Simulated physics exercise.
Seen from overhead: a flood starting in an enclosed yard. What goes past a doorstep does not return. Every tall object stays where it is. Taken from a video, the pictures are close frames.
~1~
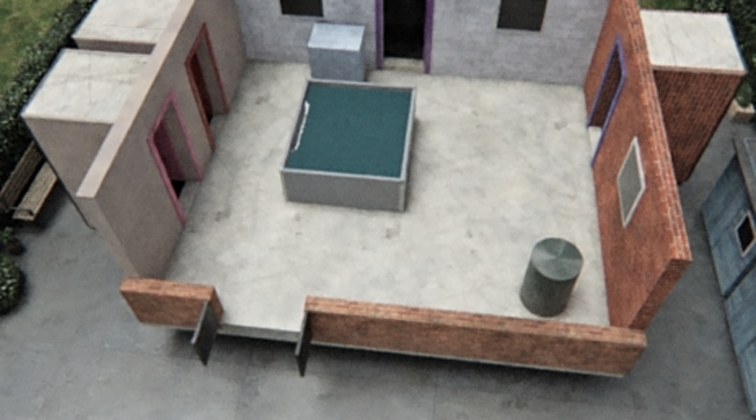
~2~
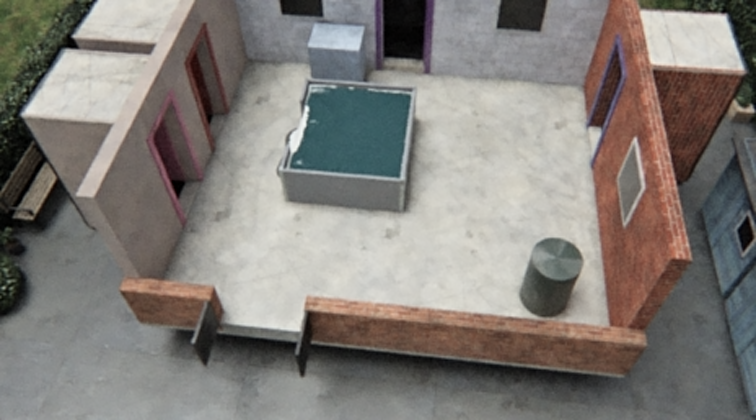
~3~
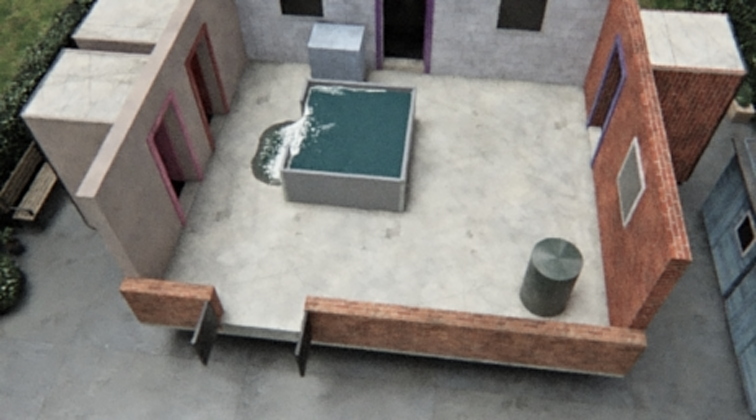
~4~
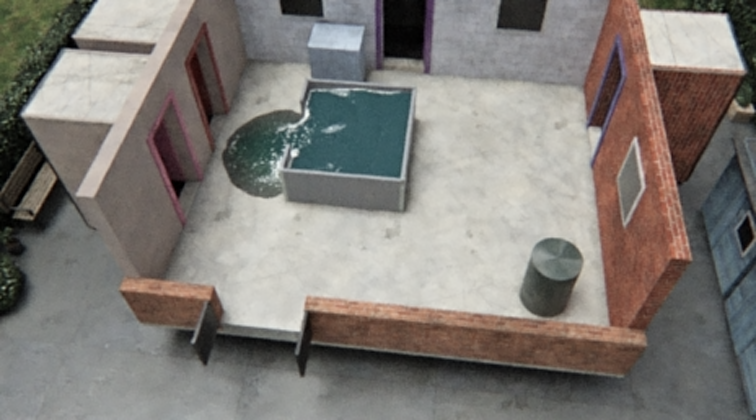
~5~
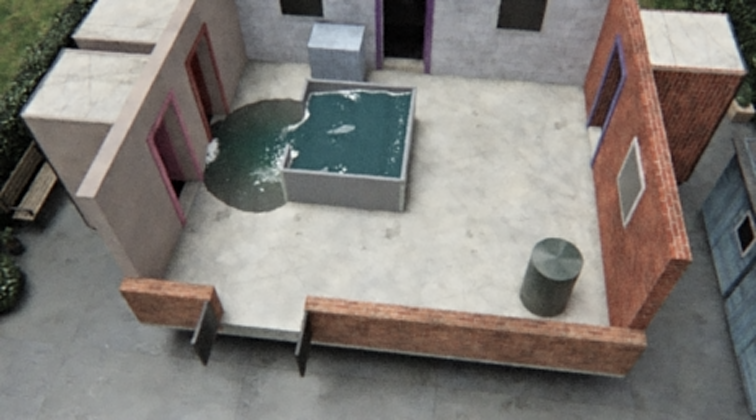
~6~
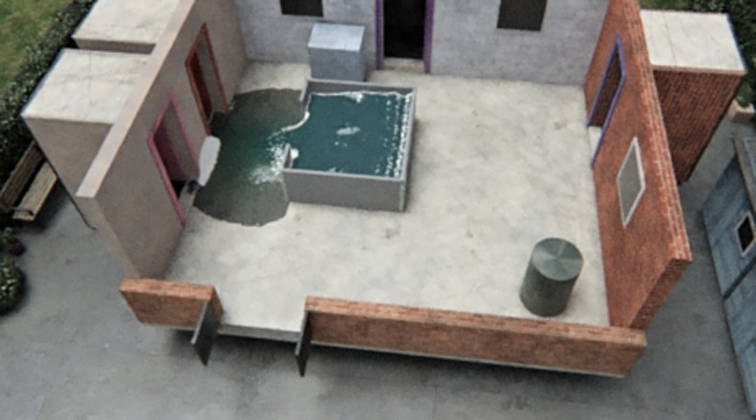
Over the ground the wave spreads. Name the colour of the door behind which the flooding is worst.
Red.
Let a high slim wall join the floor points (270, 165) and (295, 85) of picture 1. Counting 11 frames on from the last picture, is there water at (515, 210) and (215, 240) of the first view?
First spot unflooded, second spot soaking.
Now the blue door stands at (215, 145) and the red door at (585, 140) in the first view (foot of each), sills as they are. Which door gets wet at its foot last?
It is the red one that gets it last.
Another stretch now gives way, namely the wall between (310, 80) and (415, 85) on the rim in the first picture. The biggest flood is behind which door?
Greatest inflow: The purple-painted one.
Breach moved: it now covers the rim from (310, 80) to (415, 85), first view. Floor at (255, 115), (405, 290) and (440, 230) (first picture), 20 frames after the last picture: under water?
Soaked, untouched, untouched.
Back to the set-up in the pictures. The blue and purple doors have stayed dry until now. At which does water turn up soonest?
Result: The purple one.
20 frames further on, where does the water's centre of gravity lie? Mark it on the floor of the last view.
About (308, 163) in the last view.
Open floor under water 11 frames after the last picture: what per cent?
Near 20 in a hundred.
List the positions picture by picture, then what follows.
The first picture shows still water in the water tank at (352, 129).
In the second picture, the front is at a hidden place, out from the gap at (300, 145).
In the third picture, water pours out at (300, 145) and has run to (262, 177).
In the fourth picture, water pours out at (300, 146) and has run to (227, 157).
In the fifth picture, the front is at (208, 131), out from the gap at (300, 146).
In the sixth picture, water pours out at (300, 145) and has run to (195, 199).
A moment on, water covers 15 % of the floor; blue door not reached, pink door some in, purple door not reached, red door a lot in.
Next, water covers 20 % of the floor; blue door not reached, pink door a lot in, purple door not reached, red door a lot in.
Then, water covers 35 % of the floor; blue door not reached, pink door a lot in, purple door wet at the sill, nothing in, red door a lot in.
Later, water covers 60 % of the floor; blue door not reached, pink door a lot in, purple door wet at the sill, nothing in, red door a lot in.
In the end, water covers 80 % of the floor; blue door wet at the sill, nothing in, pink door a lot in, purple door wet at the sill, nothing in, red door a lot in; the red door has let in the most.
